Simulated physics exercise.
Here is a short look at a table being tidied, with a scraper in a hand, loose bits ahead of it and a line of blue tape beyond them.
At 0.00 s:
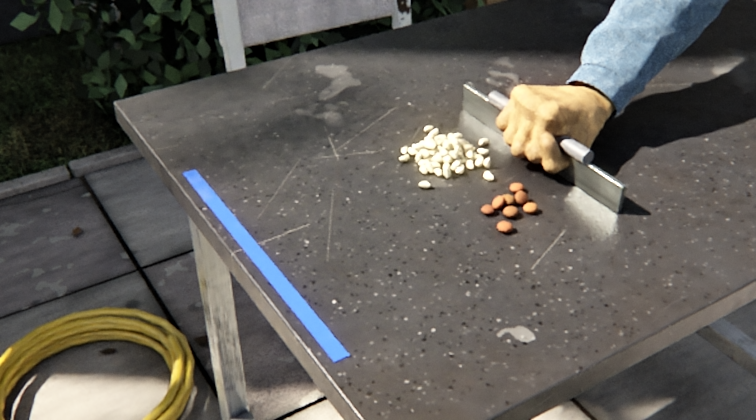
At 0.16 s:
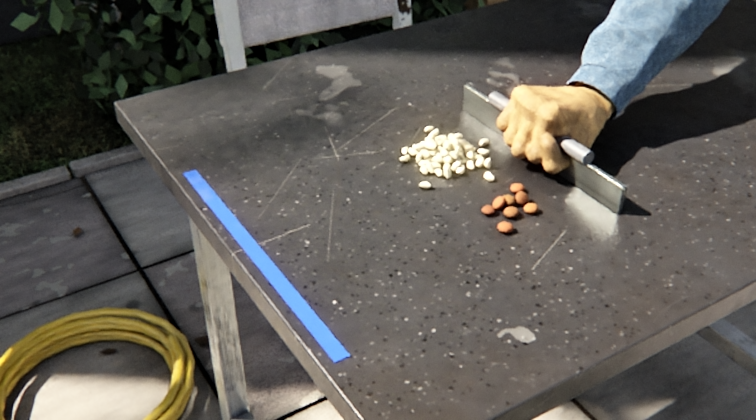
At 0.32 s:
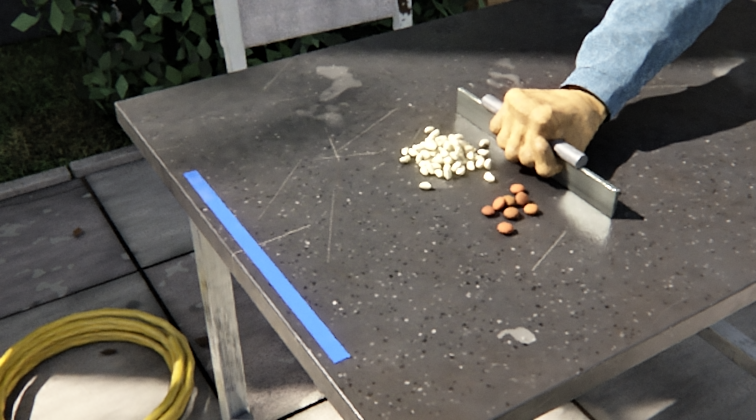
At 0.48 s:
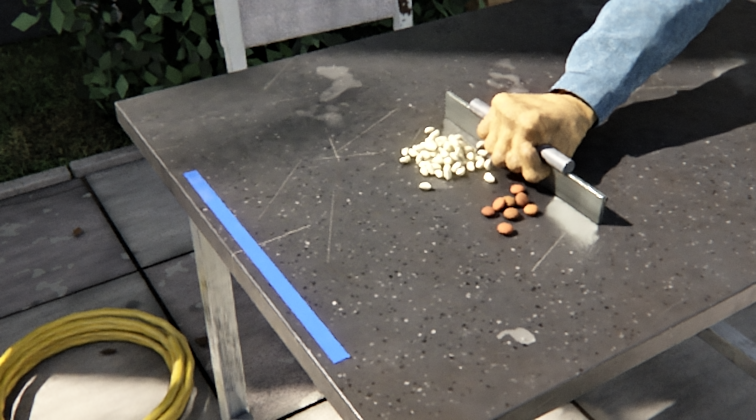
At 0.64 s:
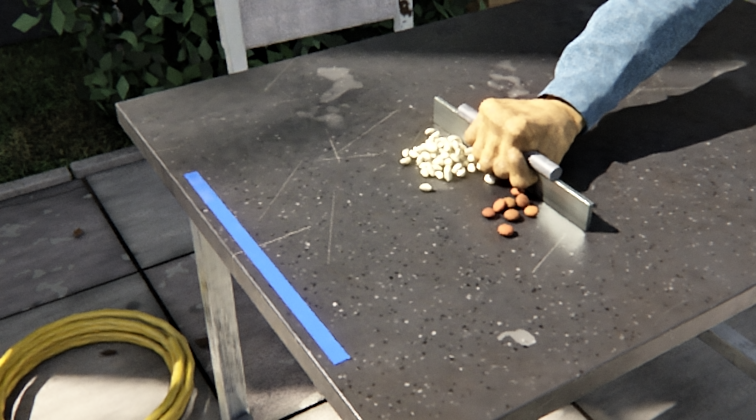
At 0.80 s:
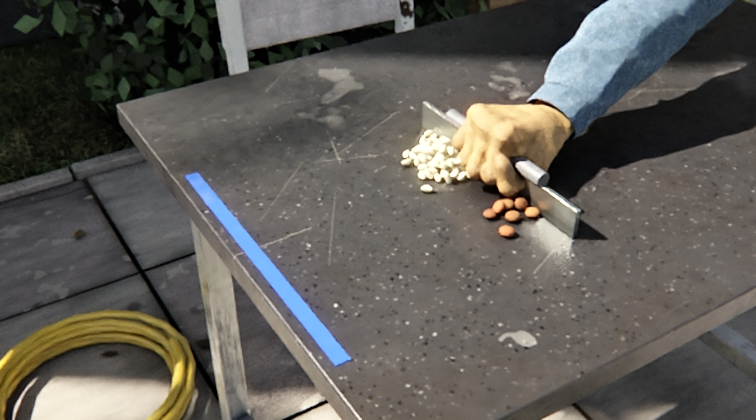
Hand in a denim sleeve sliding a metal scraper left across a speckled table, reaching and nudging white beans and brown bits.
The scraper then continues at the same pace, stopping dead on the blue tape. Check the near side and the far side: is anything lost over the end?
Near portion: Some lost. Far portion: Some lost.
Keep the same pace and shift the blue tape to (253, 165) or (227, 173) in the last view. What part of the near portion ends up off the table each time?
About 0 % and 0 %.
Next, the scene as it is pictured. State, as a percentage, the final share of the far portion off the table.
About 80 %.
By 2.08 s, scraper still moving, near (378, 190); near portion all on the table, its front near (386, 258); far portion all on the table, its front near (313, 211).
By 3.38 s, scraper stopped at the blue tape; near portion roughly half over the edge; far portion roughly two thirds over the edge.
By 3.66 s, scraper stopped at the blue tape; near portion roughly half over the edge; far portion the larger part over the edge.
When it is over (3.9 s), scraper stopped at the blue tape; near portion roughly half over the edge; far portion the larger part over the edge.
